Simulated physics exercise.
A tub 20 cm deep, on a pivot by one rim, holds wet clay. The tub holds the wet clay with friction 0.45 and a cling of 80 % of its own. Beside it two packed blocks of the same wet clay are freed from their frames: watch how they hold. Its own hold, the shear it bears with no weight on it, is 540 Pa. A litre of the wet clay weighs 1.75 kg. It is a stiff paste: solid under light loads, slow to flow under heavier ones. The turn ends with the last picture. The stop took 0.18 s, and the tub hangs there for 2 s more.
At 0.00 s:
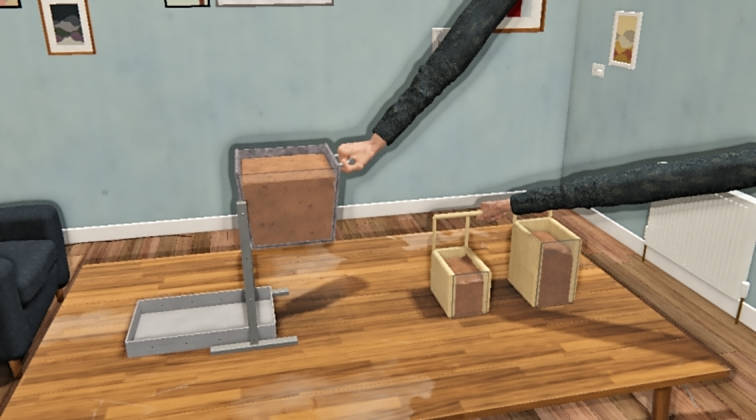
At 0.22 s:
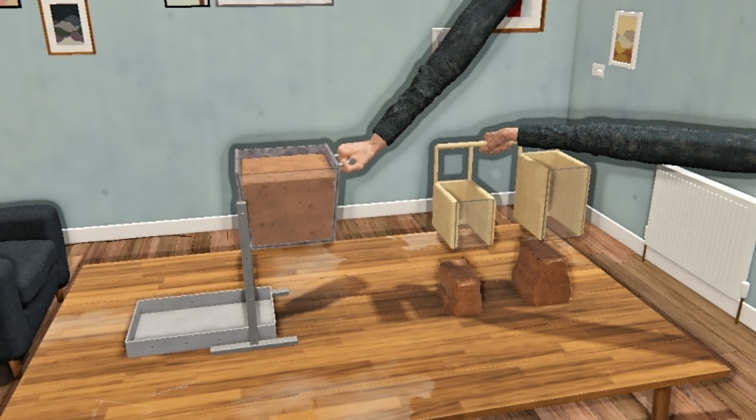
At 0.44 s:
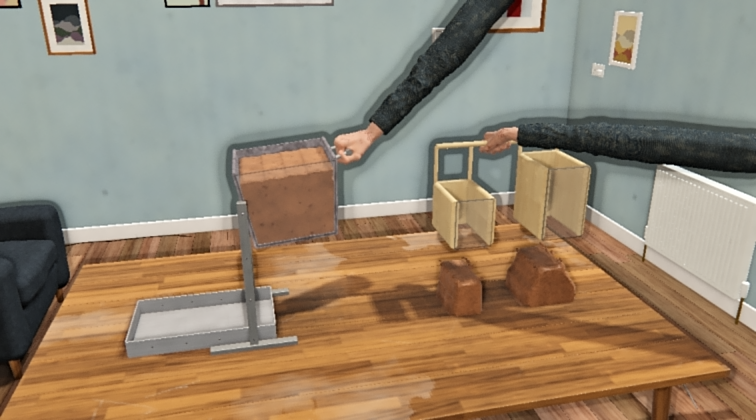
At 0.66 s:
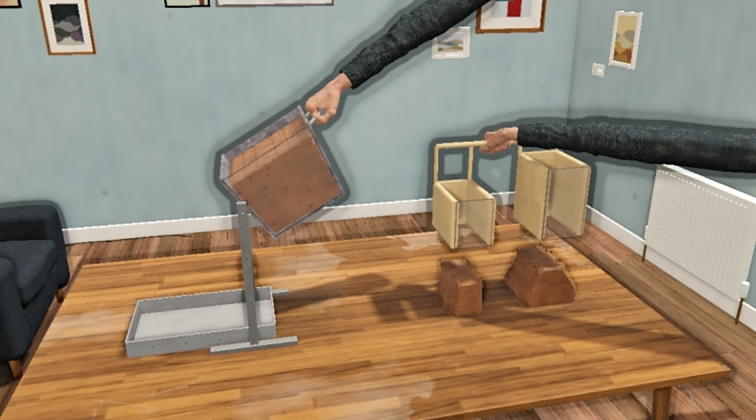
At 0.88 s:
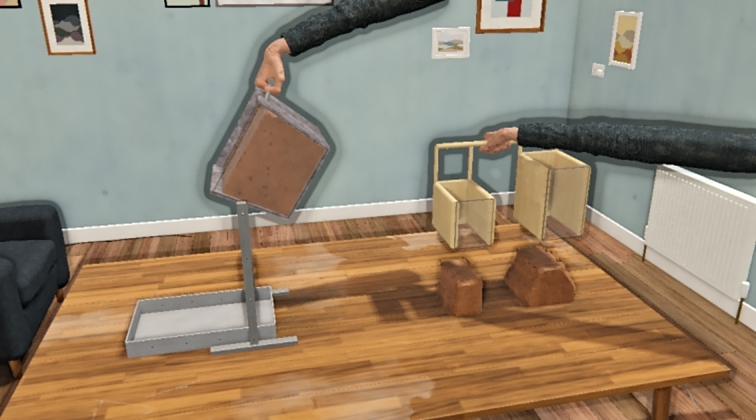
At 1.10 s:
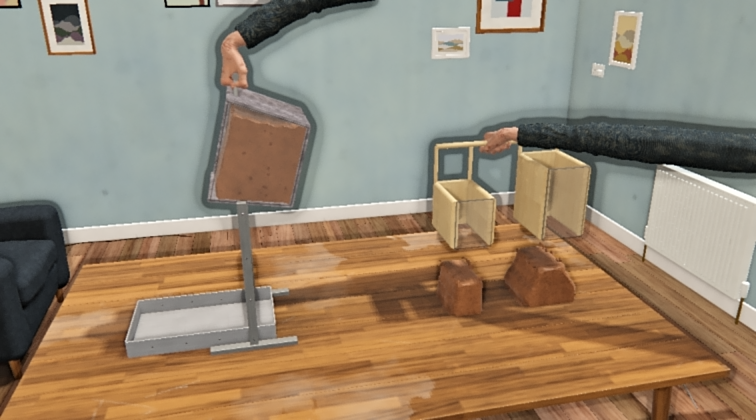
At first, one hand grips a clear tub of brown clay on a stand while another lifts two wooden moulds off two clay blocks. The right block sags lower and wider as the smaller one keeps its shape, and then the first arm swings the tub steeply up and leftward, its clay tilting within.
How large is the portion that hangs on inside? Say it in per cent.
About 73 %.
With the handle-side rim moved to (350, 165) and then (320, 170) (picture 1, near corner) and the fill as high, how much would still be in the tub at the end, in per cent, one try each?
In turn about 65 %, 100 %.
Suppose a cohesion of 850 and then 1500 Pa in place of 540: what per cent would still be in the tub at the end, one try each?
In turn about 100 %, 100 %.
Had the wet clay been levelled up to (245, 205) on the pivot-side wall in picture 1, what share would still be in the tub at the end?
It would be near 100 %.
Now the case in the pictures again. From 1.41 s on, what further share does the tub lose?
Near 20 %.
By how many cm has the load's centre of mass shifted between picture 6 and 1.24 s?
Some 1 cm.
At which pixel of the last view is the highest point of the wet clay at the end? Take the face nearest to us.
At about (302, 128).
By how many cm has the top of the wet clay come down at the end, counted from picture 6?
Some 4 cm.
After 1.24 s, the tub is at 75 degrees and holds 100 %.
After 1.41 s, the tub is at 75 degrees and holds 95 %.
After 1.58 s, the tub is at 75 degrees and holds 88 %.
After 1.75 s, the tub is at 75 degrees and holds 81 %.
After 3.10 s, the tub is at 75 degrees and holds 73 %.
